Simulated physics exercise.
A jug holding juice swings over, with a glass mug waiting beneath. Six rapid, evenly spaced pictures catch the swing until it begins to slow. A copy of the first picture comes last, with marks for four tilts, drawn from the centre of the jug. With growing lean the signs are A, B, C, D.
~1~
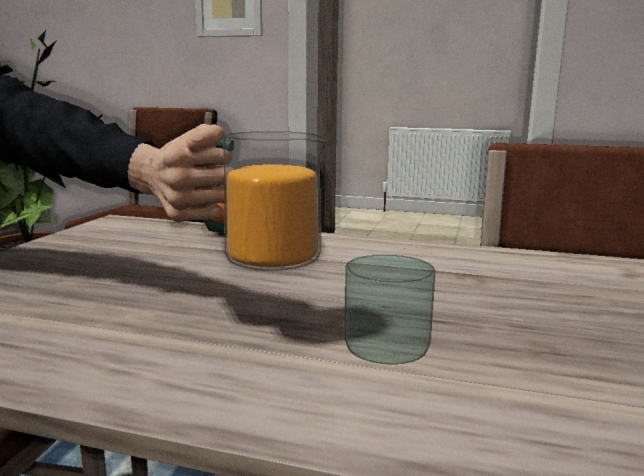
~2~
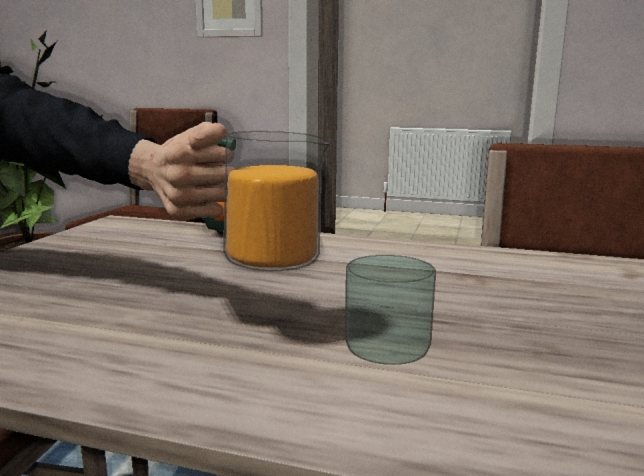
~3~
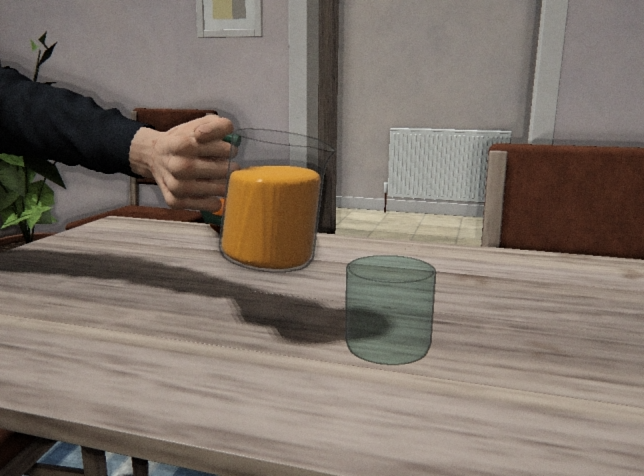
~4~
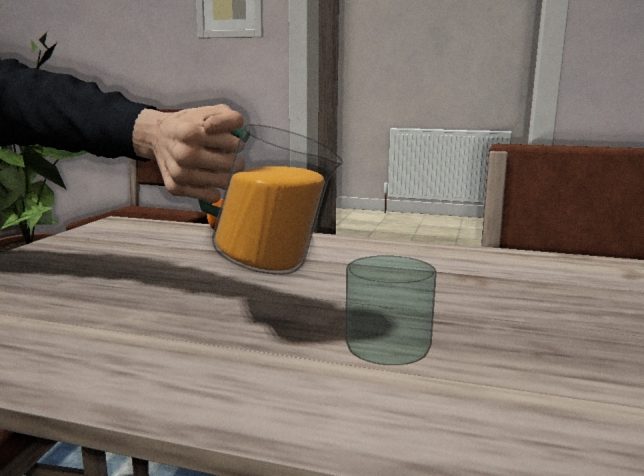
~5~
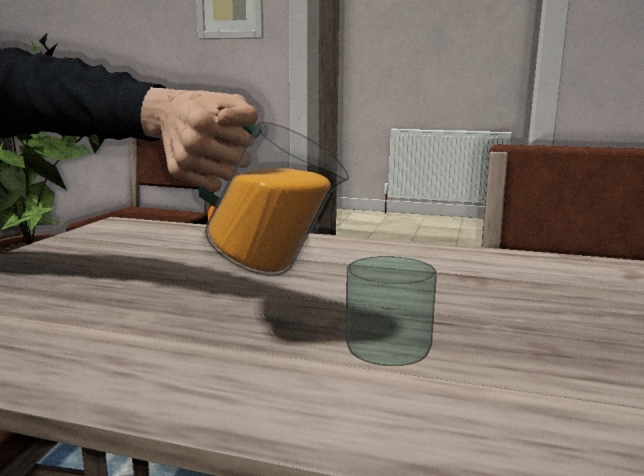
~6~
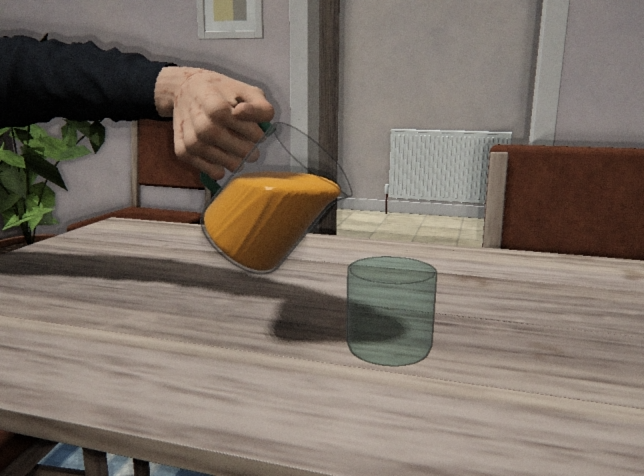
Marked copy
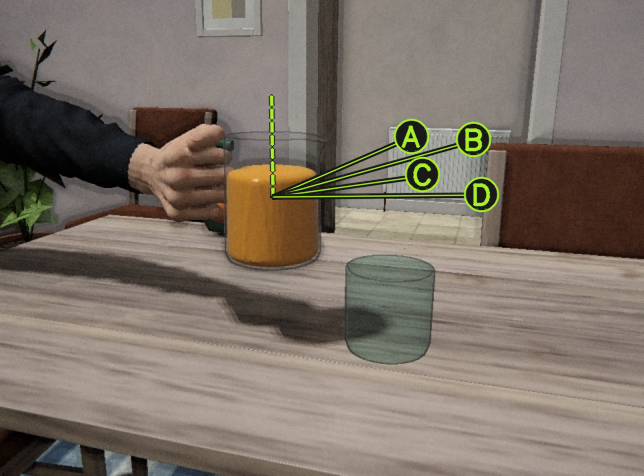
At a wooden table, a hand in a dark sleeve held a clear jug of orange juice upright, then steadily tilted it to the right toward an empty greenish glass.
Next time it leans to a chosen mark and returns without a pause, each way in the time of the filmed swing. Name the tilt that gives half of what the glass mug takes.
It is B.
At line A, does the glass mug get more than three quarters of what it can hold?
No, it does not.
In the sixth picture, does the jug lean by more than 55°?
No, it does not.
On the marked copy, A at (396, 143); B at (457, 145); C at (406, 178); D at (464, 195).
With A, the glass mug ends with about 36 % of what it can hold.
With B, the glass mug ends with about 52 % of what it can hold.
With C, the glass mug ends with about 68 % of what it can hold.
With D, the glass mug ends with about 83 % of what it can hold; 3 % of the juice is spilt.
